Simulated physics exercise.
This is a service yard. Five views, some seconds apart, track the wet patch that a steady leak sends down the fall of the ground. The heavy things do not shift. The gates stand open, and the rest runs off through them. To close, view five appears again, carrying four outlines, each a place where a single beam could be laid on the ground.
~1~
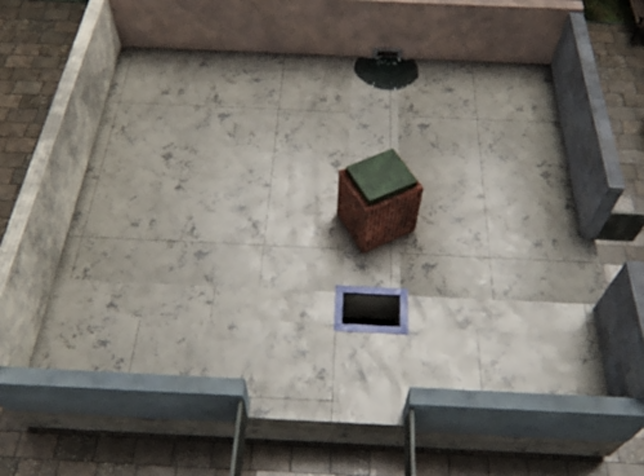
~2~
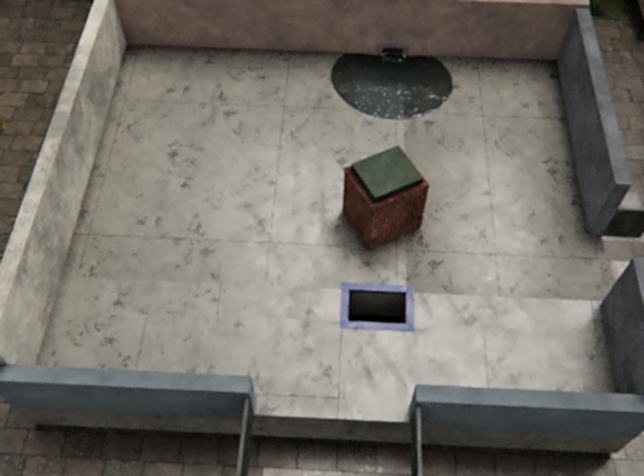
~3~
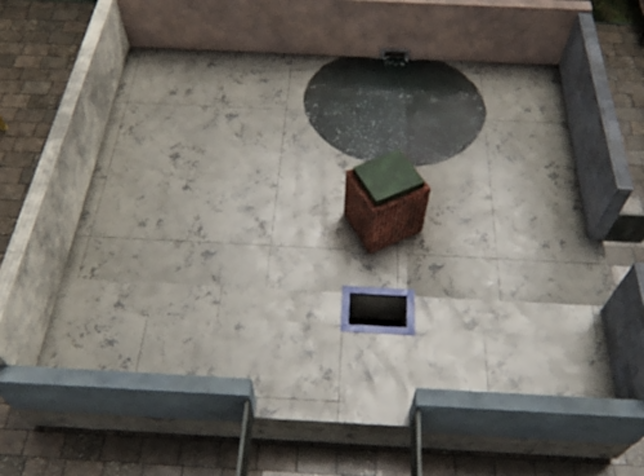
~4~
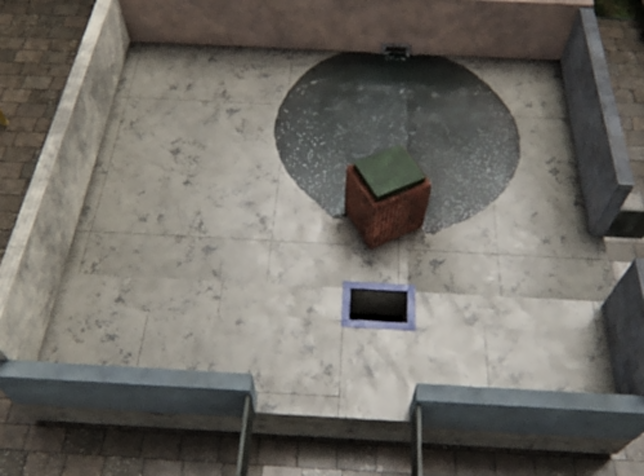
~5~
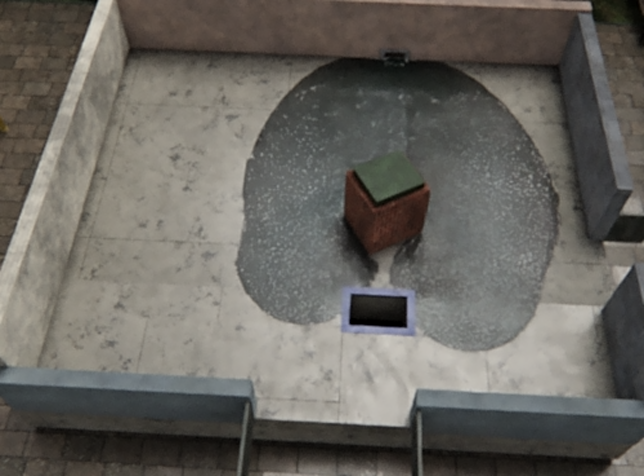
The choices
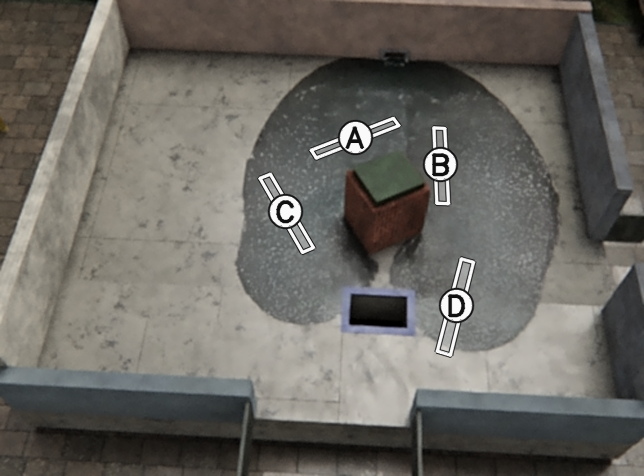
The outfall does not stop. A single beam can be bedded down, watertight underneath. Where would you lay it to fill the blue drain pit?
Use position C.
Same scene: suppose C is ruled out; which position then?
Here it is position D.
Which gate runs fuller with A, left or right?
The left one.
On the marked copy, A from (313, 154) to (396, 121); B from (442, 203) to (439, 128); C from (265, 176) to (307, 250); D from (443, 353) to (467, 260).
For position A, about 8 % of the stream runs into the blue drain pit, about 84 % out by the gates.
For position B, about 10 % of the stream runs into the blue drain pit, about 82 % out by the gates.
For position C, about 29 % of the stream runs into the blue drain pit, about 66 % out by the gates.
For position D, about 16 % of the stream runs into the blue drain pit, about 76 % out by the gates.
